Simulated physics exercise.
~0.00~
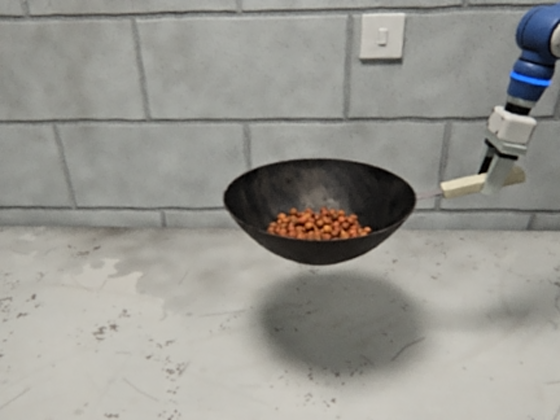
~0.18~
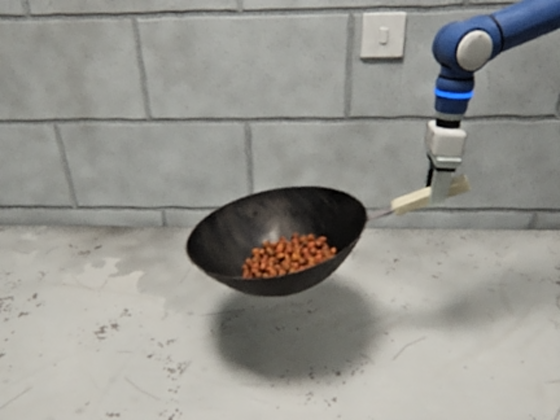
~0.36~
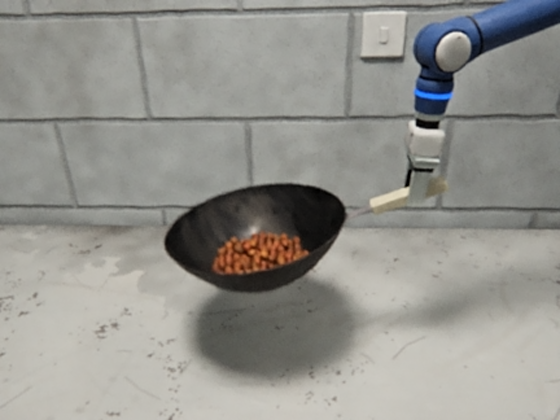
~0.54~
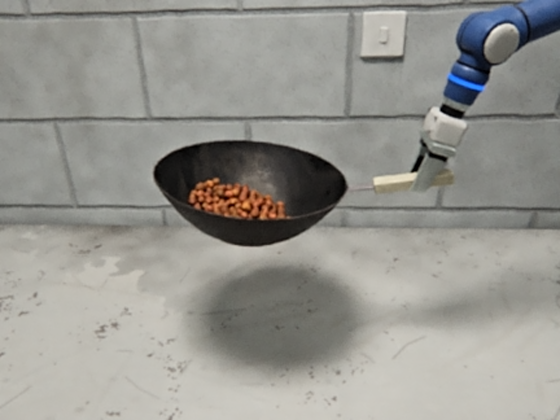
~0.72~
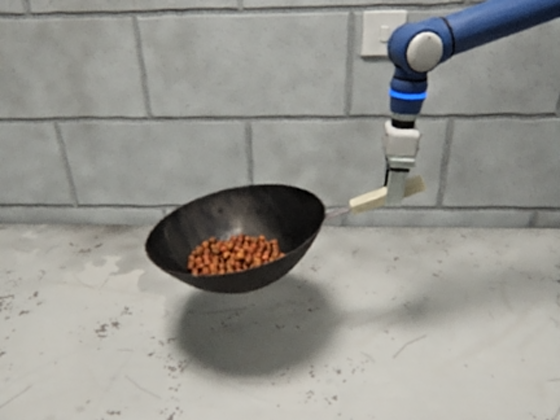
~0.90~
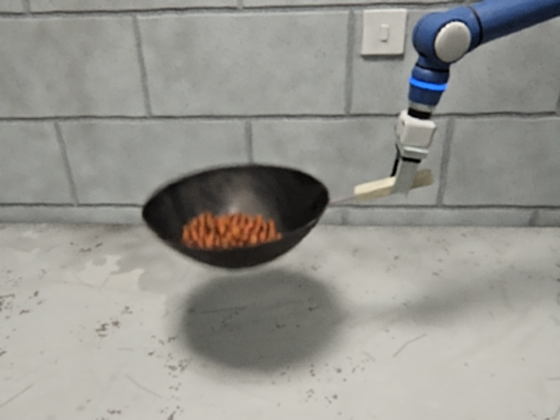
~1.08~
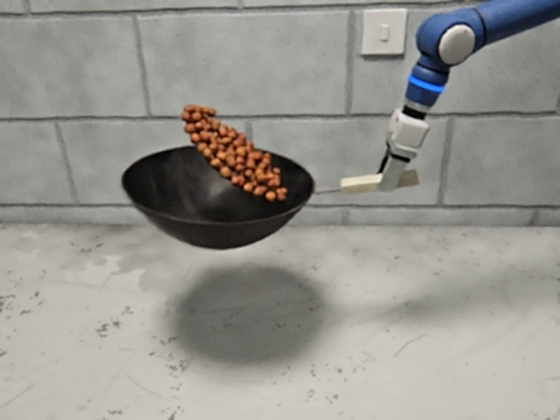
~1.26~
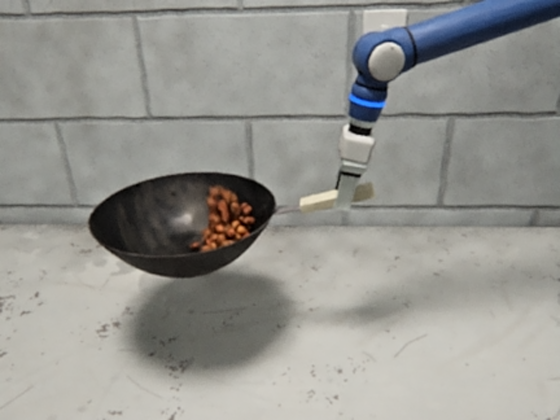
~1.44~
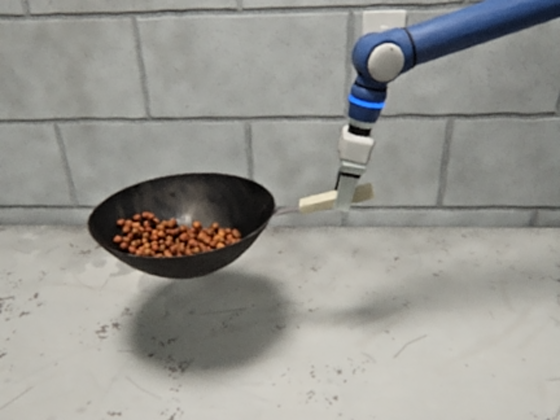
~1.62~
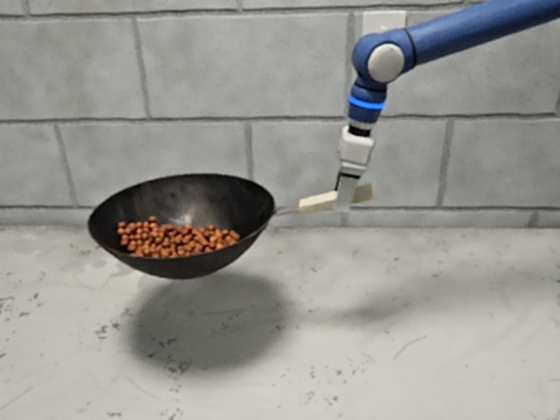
A black wok holding a heap of reddish-brown hazelnuts hangs above a pale, stained grey surface, gripped by its handle in a blue and white robot arm at the right. Behind it is a grey block wall with a white switch, seen from the front. The arm swings the wok left and down, then lifts and dips it again, sliding the nuts about. As the wok rises once more, they leap up in a slanting stream above it. They drop back against its right side, then spread across the bottom, and the wok stays still with the nuts inside.
